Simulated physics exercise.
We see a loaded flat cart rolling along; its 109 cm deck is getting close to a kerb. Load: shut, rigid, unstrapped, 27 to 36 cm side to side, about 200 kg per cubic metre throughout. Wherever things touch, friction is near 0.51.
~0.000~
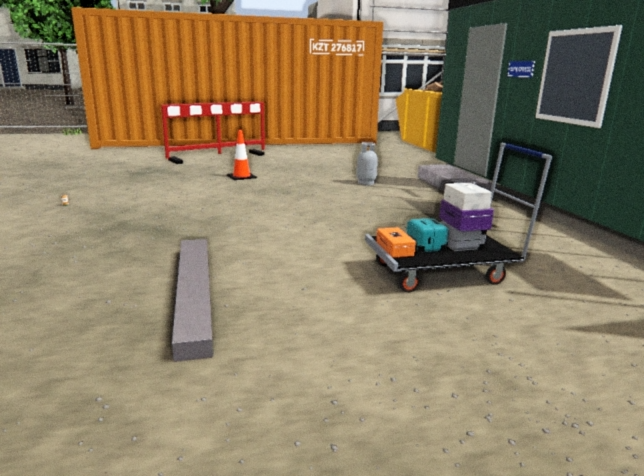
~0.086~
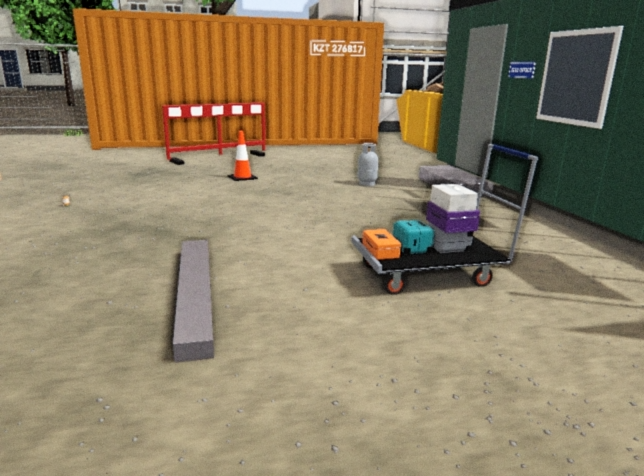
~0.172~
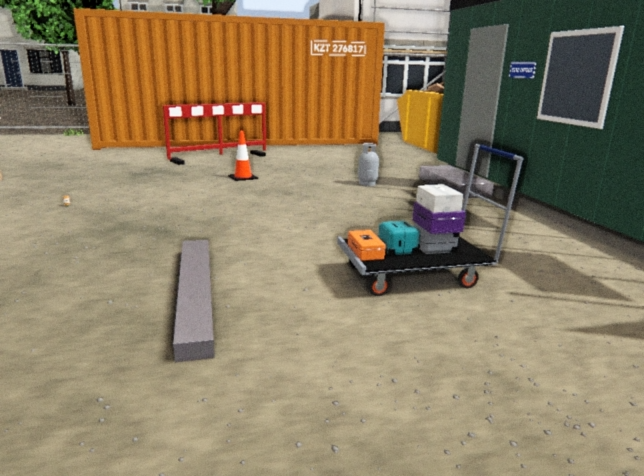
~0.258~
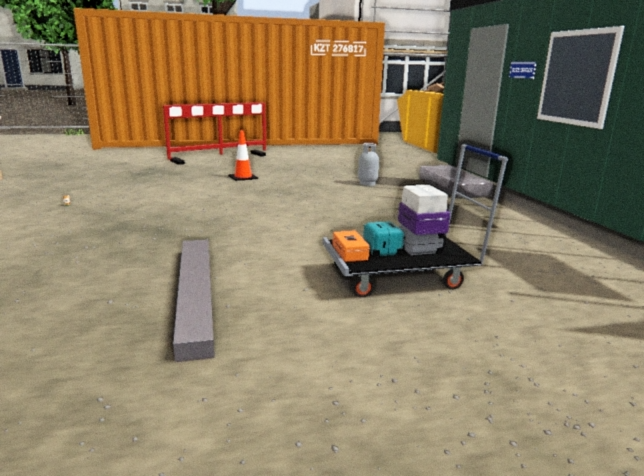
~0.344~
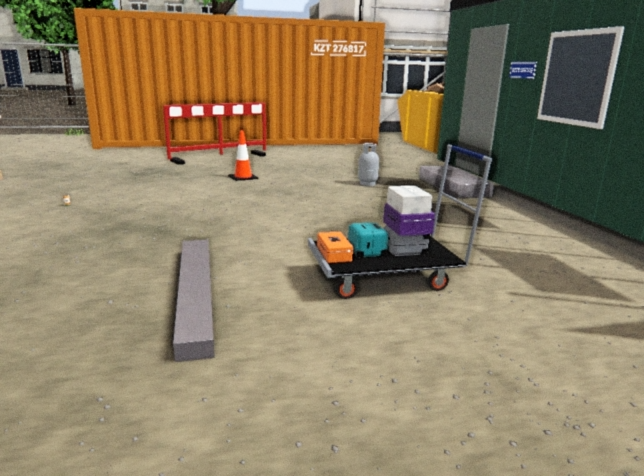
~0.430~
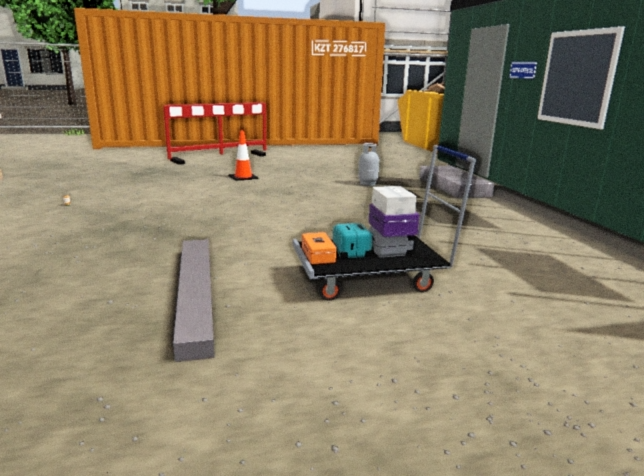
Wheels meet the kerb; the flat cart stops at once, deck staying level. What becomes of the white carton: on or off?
It will be kept on the deck.
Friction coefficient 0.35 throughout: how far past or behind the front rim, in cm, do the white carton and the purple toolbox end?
White 50 past, purple 60 behind.
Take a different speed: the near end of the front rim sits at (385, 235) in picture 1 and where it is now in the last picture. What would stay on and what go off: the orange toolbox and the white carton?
That case: Orange - on; white - off.
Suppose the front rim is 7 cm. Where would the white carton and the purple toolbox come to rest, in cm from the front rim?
White 30 behind, purple 60 behind.
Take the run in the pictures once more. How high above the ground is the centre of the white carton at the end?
Roughly 45 centimetres.
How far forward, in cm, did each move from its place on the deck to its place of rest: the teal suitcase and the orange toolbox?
Teal 5, orange 0; both in cm.
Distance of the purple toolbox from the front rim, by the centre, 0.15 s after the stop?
About 60 cm behind the rim.
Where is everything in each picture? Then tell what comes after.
The first picture shows white carton (467, 196), purple toolbox (466, 214), rim corner (396, 267); 145 cm short of the stop.
The second picture shows white carton (453, 198), purple toolbox (452, 216), rim corner (380, 269); 132 cm short of the stop.
The third picture shows white carton (439, 198), purple toolbox (438, 216), rim corner (364, 270); 119 cm short of the stop.
The fourth picture shows white carton (424, 199), purple toolbox (423, 217), rim corner (347, 271); 106 cm short of the stop.
The fifth picture shows white carton (409, 200), purple toolbox (408, 218), rim corner (329, 273); 92 cm short of the stop.
The sixth picture shows white carton (393, 200), purple toolbox (393, 219), rim corner (312, 274); 79 cm short of the stop. Speed about 1.5 m/s.
After 0.94 s the deck stops.
After 1.09 s the white carton is 56 cm behind the rim, tilted 5°, near (270, 204) in the last picture's view.
After 1.34 s the white carton is 38 cm behind the rim, tilted 35°, near (247, 213) in the last picture's view.
After 1.74 s the white carton is 21 cm behind the rim, tilted 120°, near (223, 218) in the last picture's view.
At rest, 2.1 s, nothing is past the rim; behind it, teal suitcase, orange toolbox, grey suitcase, purple toolbox and white carton.
